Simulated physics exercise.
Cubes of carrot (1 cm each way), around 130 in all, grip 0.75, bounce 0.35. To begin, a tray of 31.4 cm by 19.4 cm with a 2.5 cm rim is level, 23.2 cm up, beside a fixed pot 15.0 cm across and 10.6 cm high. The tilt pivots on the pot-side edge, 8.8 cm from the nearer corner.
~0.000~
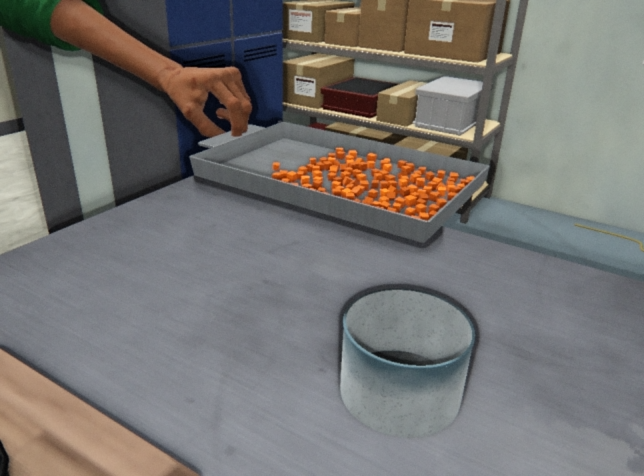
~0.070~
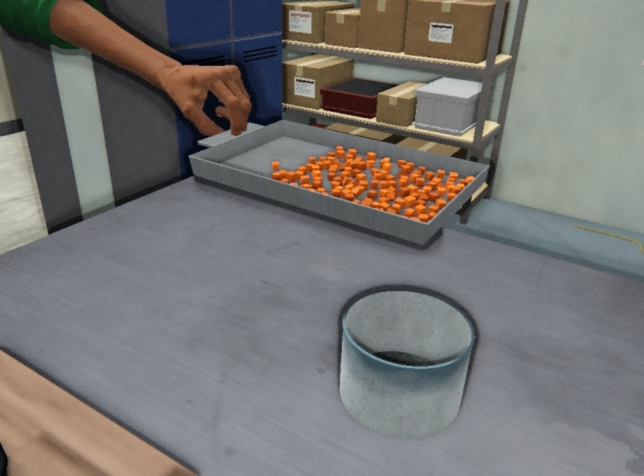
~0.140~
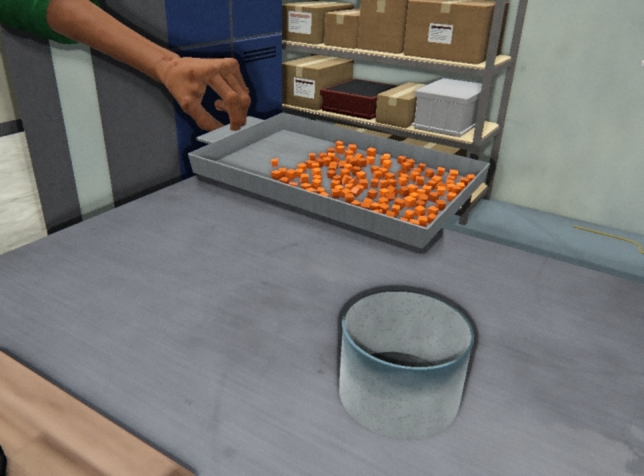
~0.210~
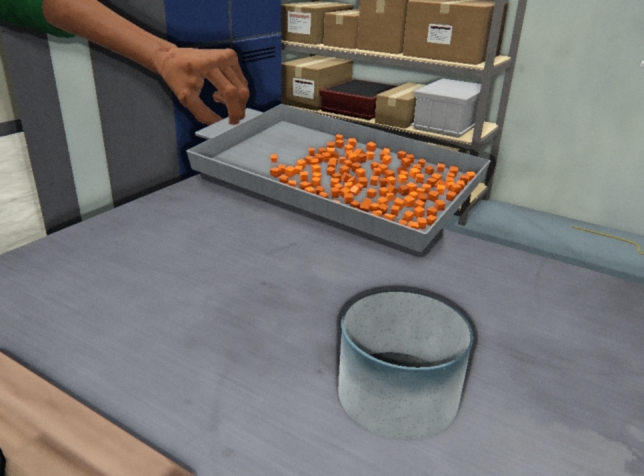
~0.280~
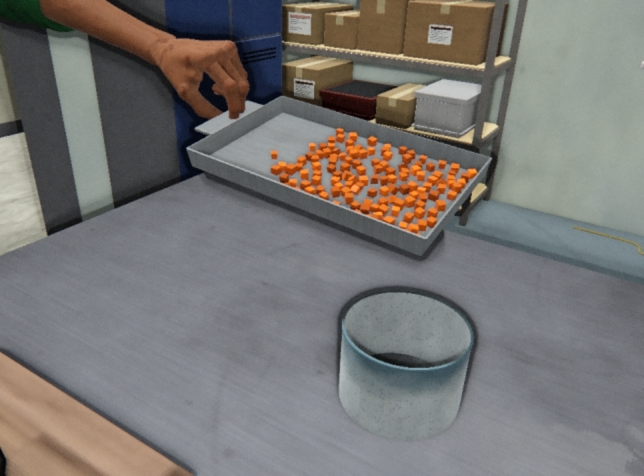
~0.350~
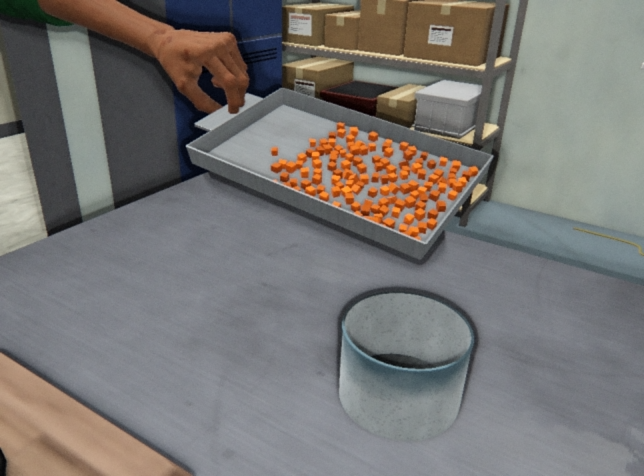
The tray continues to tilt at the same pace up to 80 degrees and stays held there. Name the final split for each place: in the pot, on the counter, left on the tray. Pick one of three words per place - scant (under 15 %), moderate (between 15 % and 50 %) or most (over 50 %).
My call is pot: Scant, counter: Scant, tray: Most.
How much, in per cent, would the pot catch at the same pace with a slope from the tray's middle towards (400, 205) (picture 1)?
Near 5 percent, give or take.
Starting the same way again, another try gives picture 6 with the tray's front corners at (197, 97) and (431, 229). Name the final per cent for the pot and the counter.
The pot gets 0 and the counter 10.
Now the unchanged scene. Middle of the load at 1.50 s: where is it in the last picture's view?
Roughly pixel (387, 217).
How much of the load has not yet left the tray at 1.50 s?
About 95%.
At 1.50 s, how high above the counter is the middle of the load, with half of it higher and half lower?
About 24 cm.
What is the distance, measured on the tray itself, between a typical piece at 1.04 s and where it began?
Roughly 5 cm.
After 1.04 s, tilt 45 degrees; the tray holds 100 %, the pot 0 %.
After 1.50 s, tilt 66 degrees; the tray holds 95 %, the pot 5 %.
After 2.03 s, tilt 80 degrees; the tray holds 95 %, the pot 5 %.
In the end, at 2.8 s, pot 5 %, counter 0 %, tray 95 %.
